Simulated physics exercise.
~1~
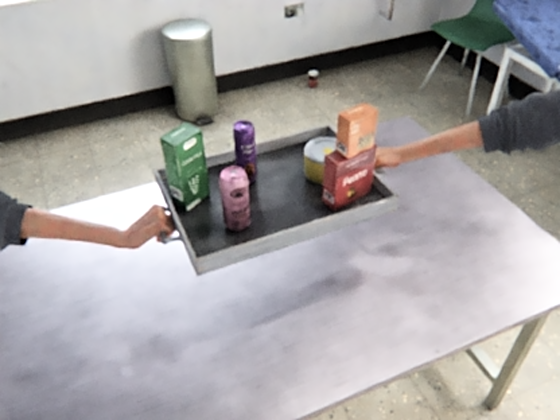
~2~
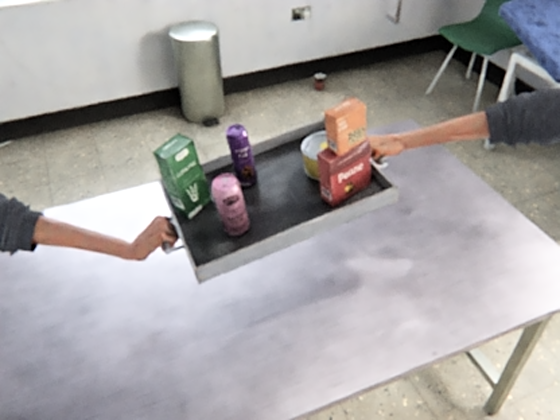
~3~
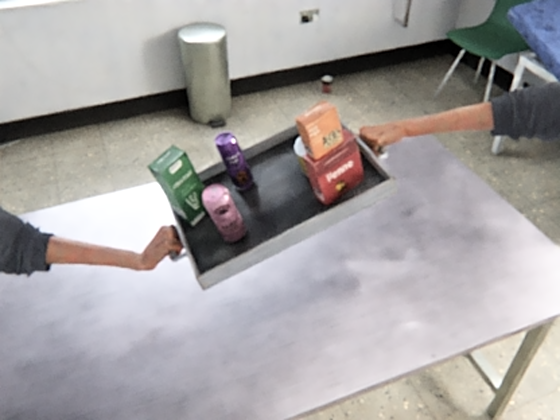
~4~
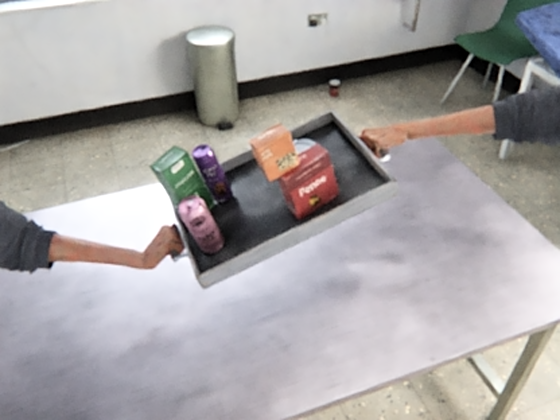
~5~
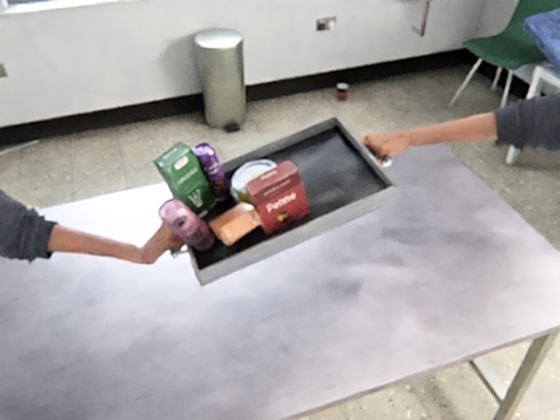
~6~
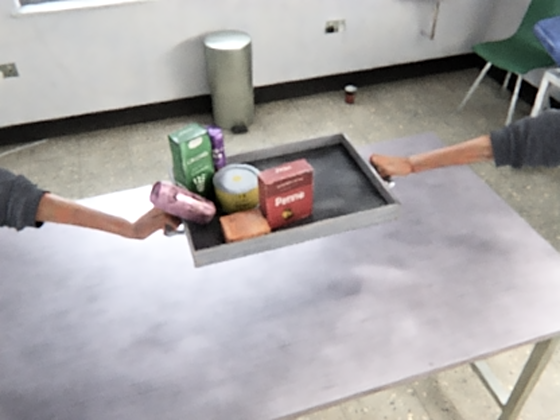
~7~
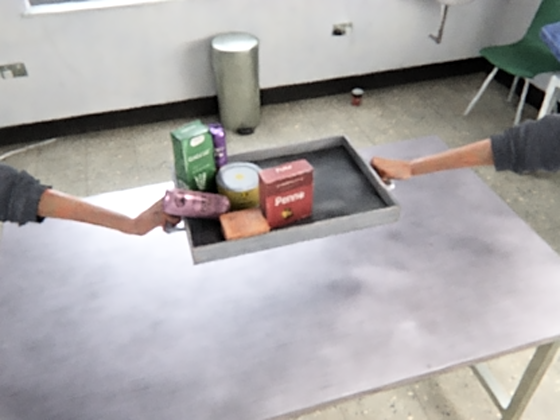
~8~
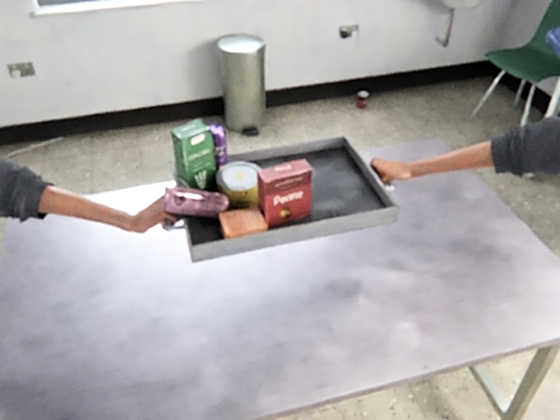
Two hands hold a dark, rimmed serving tray above a pale table, seen from slightly above in a room with a metal bin and green chair behind. A green carton, purple can and pink can stand toward the left, with a yellow tub and an orange packet by a red packet at right. The tray's left side dips, and the items lean and slide left while the green carton barely shifts. The orange packet topples, and the pink can tips against the left rim. The tray levels, leaving those two lying down and the others upright, crowded toward the left.
